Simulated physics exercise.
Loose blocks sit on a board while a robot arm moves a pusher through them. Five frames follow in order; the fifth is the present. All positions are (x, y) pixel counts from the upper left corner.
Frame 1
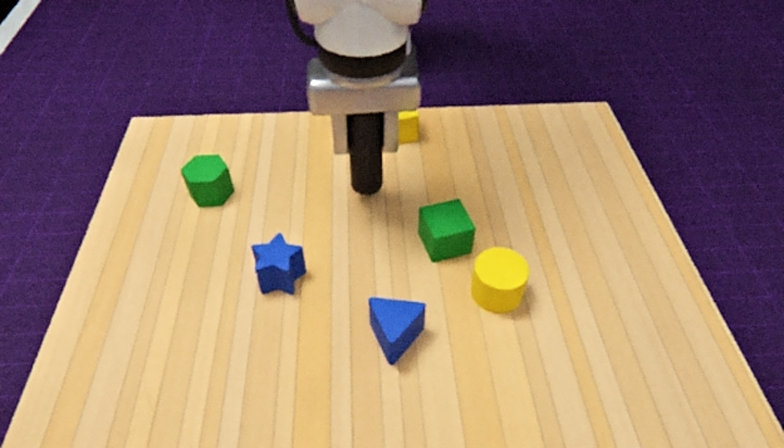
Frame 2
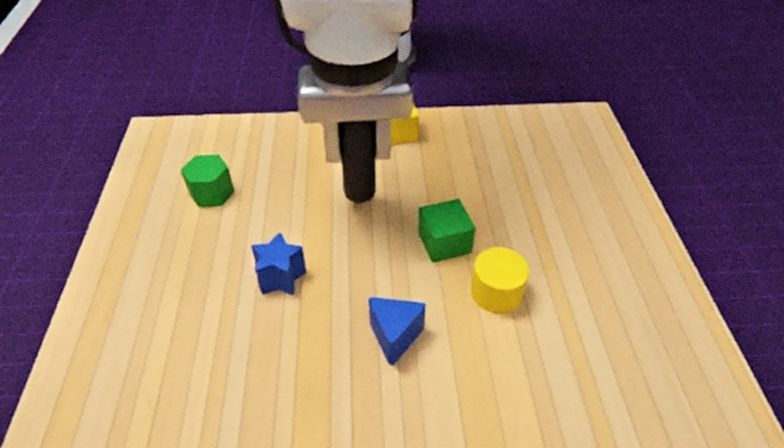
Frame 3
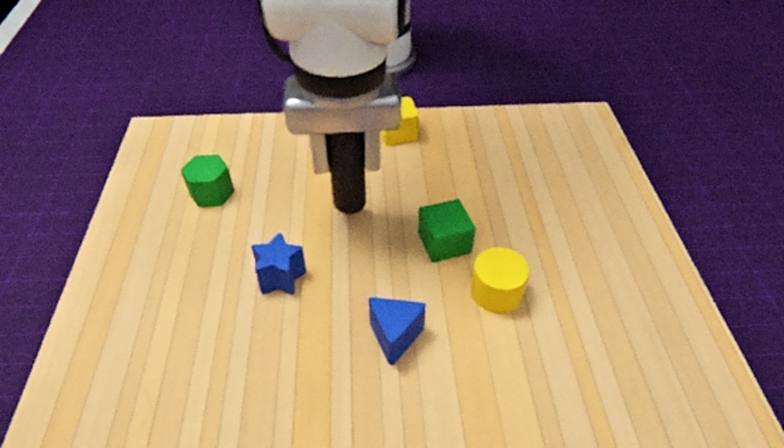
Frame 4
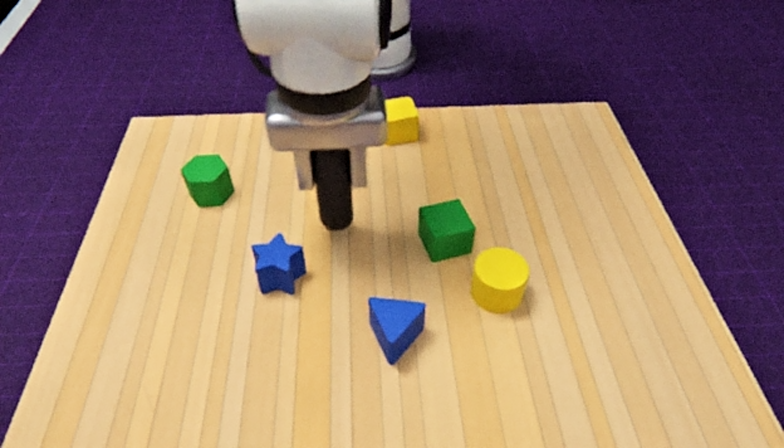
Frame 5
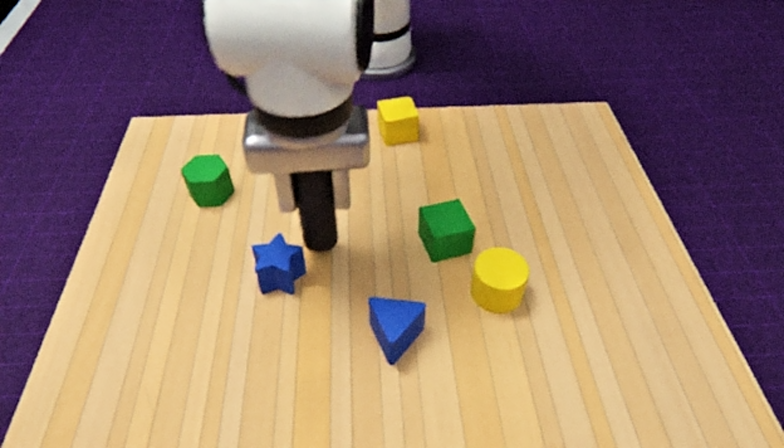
The robot arm moved its black pusher a short way down and left across the wooden board, drawing closer to the blue star, while the green, yellow and blue blocks all stayed still.
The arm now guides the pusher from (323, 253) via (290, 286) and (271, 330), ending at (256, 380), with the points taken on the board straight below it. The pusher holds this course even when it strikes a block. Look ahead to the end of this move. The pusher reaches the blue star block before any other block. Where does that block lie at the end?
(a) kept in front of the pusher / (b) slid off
My answer is option b.
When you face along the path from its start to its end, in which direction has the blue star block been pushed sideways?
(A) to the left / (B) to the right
Option B.
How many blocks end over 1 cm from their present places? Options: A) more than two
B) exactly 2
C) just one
(C)
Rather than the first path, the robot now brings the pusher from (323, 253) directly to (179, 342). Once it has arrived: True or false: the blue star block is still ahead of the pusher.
The statement is correct.
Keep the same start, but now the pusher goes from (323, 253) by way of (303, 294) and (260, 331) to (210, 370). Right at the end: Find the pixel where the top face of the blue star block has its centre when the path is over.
My prediction: (248, 271).
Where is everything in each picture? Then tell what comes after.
Tip of the pusher (367, 186), middles of tops, blue star block (275, 252), in the first picture.
Pusher (360, 193), nothing pushed, in the second picture.
Pusher (350, 204), nothing pushed, in the third picture.
Pusher (337, 220), nothing pushed, in the fourth picture.
Pusher (321, 241), blue star block (275, 252), in the fifth picture.
The first path, step by step. One third of the way, pusher (287, 274); blue star block (248, 271), turned 35° clockwise.
Two thirds of the way, pusher (268, 318); blue star block (233, 284), turned 75° clockwise.
At the end, pusher (253, 369); blue star block (233, 284), turned 75° clockwise.
